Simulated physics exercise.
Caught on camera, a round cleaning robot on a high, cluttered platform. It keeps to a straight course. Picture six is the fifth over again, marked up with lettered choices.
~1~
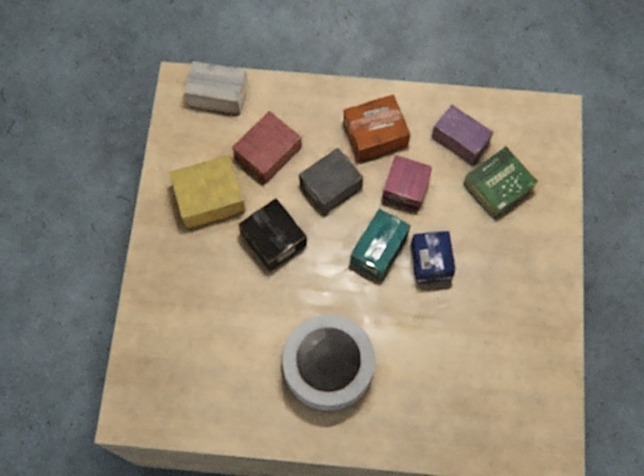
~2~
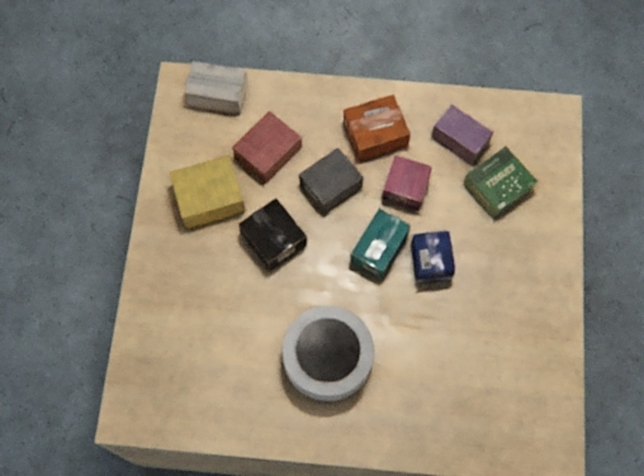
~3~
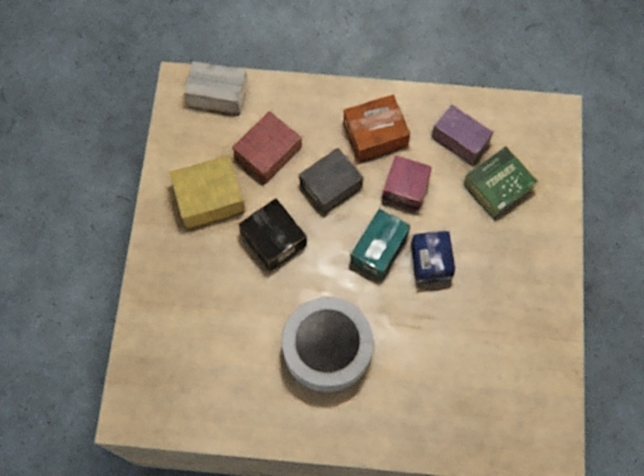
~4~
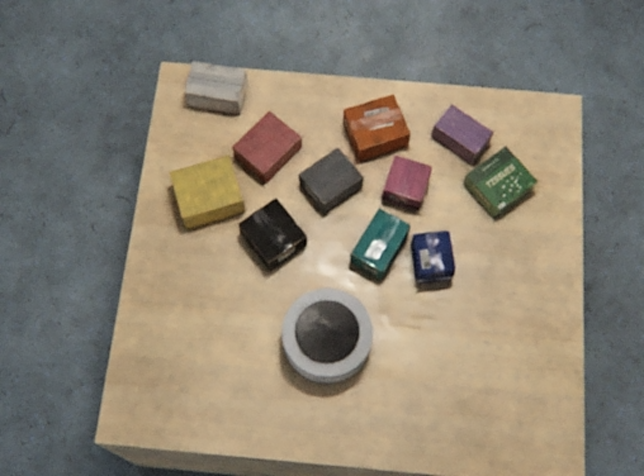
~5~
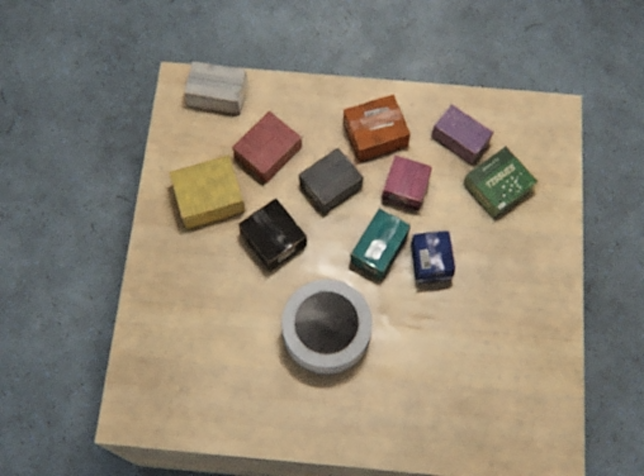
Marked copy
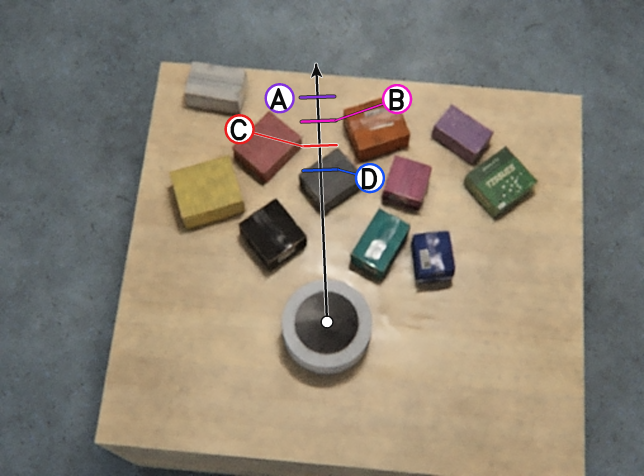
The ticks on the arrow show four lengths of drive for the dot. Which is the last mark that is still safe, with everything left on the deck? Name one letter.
B is the last safe stop.
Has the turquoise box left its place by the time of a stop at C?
By then, yes.
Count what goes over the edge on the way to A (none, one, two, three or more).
By then, one.
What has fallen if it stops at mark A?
The grey parcel.
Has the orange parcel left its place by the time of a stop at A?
Yes.
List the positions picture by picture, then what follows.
The first picture shows red crate (268, 147); blue parcel (433, 257); green box (500, 182).
The second picture shows robot (328, 354); white parcel (217, 88).
The third picture shows robot (328, 344); pink parcel (407, 183).
The fourth picture shows robot (328, 335); orange parcel (377, 128).
The fifth picture shows robot (327, 326); yellow crate (208, 192); purple crate (462, 134); red crate (268, 147).
On the marked copy, A at (318, 97); B at (318, 121); C at (320, 146); D at (320, 170); the arrow from (327, 322) to (316, 65); the white dot at (327, 322).
Following B. Soon after the start, robot (323, 251); black parcel (265, 219); turquoise box (390, 227).
Later, robot (321, 180); yellow crate (188, 182); grey parcel (322, 126).
In the end, robot (318, 129); grey parcel (322, 77); yellow crate (186, 183); nothing has fallen.
As for the rest, A drops the grey parcel; C is safe but short; D is safe but short.
